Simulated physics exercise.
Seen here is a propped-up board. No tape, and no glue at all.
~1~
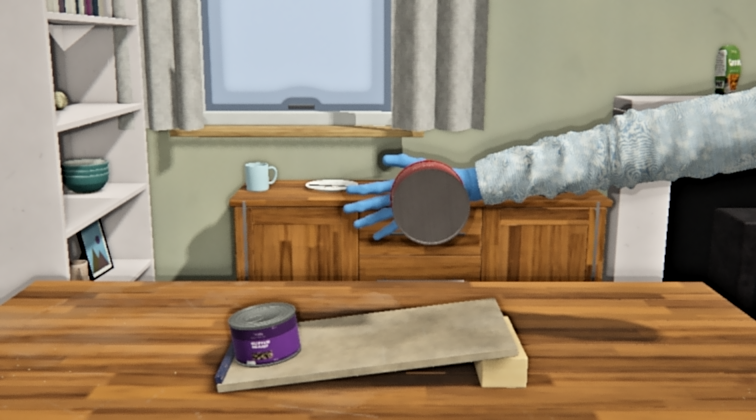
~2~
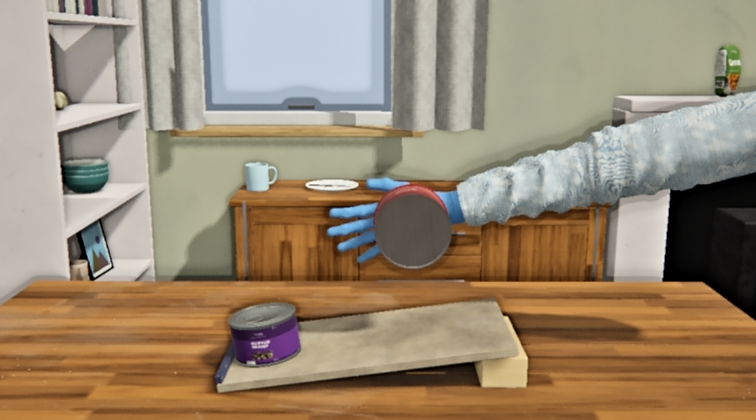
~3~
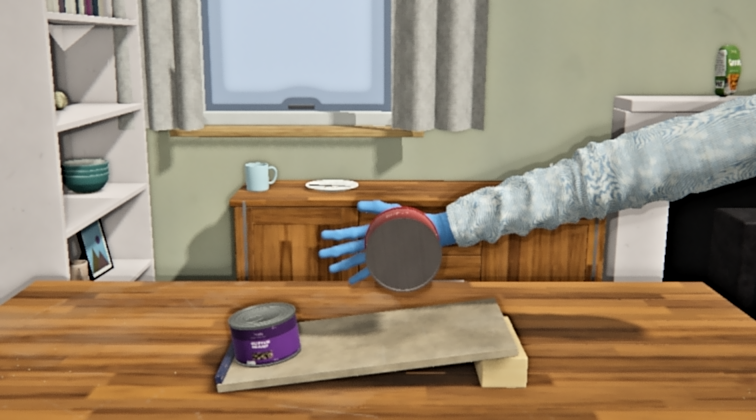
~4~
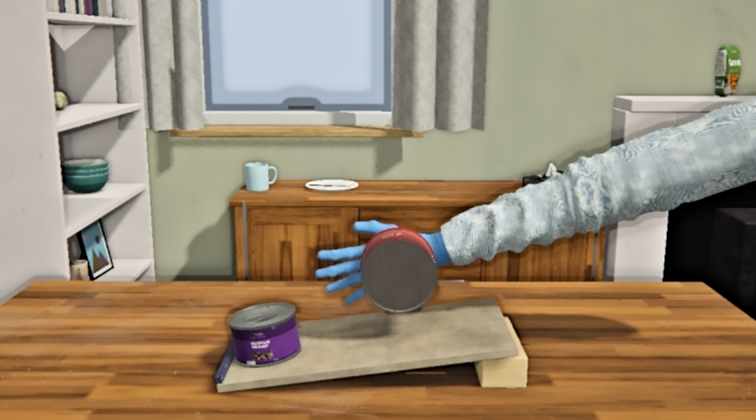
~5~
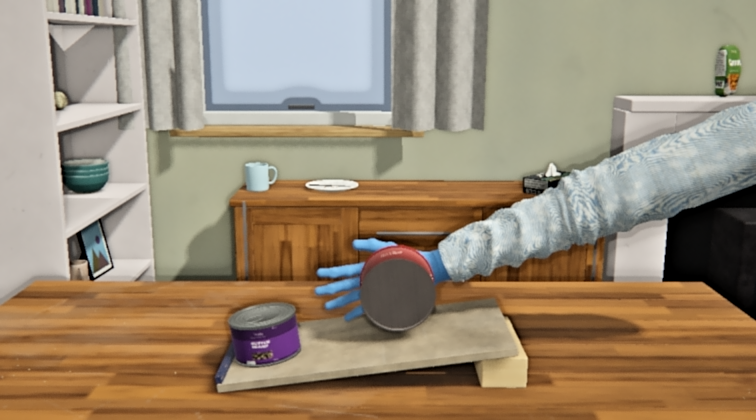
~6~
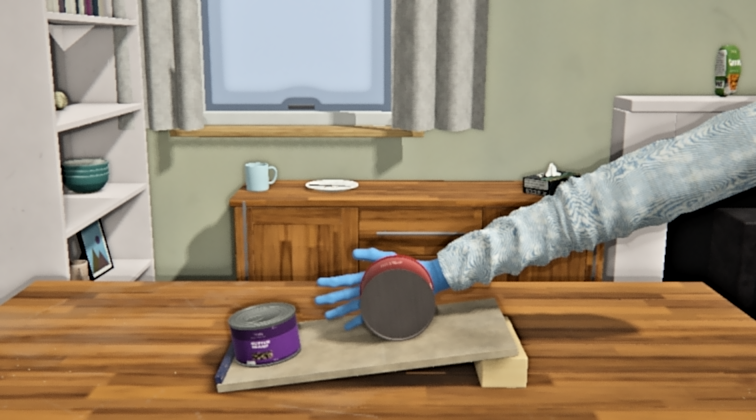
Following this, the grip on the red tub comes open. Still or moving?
It is on the move toward the lower end.
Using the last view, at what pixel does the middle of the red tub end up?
Near (332, 306).
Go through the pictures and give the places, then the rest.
In the first picture, still above its spot; red tub (429, 202); purple tub (265, 334).
In the second picture, still above its spot; red tub (412, 226); purple tub (265, 334).
In the third picture, still above its spot; red tub (402, 249); purple tub (265, 334).
In the fourth picture, still above its spot; red tub (399, 269); purple tub (265, 334).
In the fifth picture, still above its spot; red tub (397, 288); purple tub (265, 334).
In the sixth picture, set down, still held; red tub (397, 298); purple tub (265, 334).
Then, 0.40 s on from there, red tub shifted a little near (376, 300).
Then, 0.50 s on from there, red tub shifted a little near (359, 303).
Then, 0.60 s on from there, red tub shifted about its own width near (338, 305).
In the end, moved from the start, red tub; purple tub unmoved. At the end, from the last picture's camera, red tub near (331, 306). The red tub runs down the board.
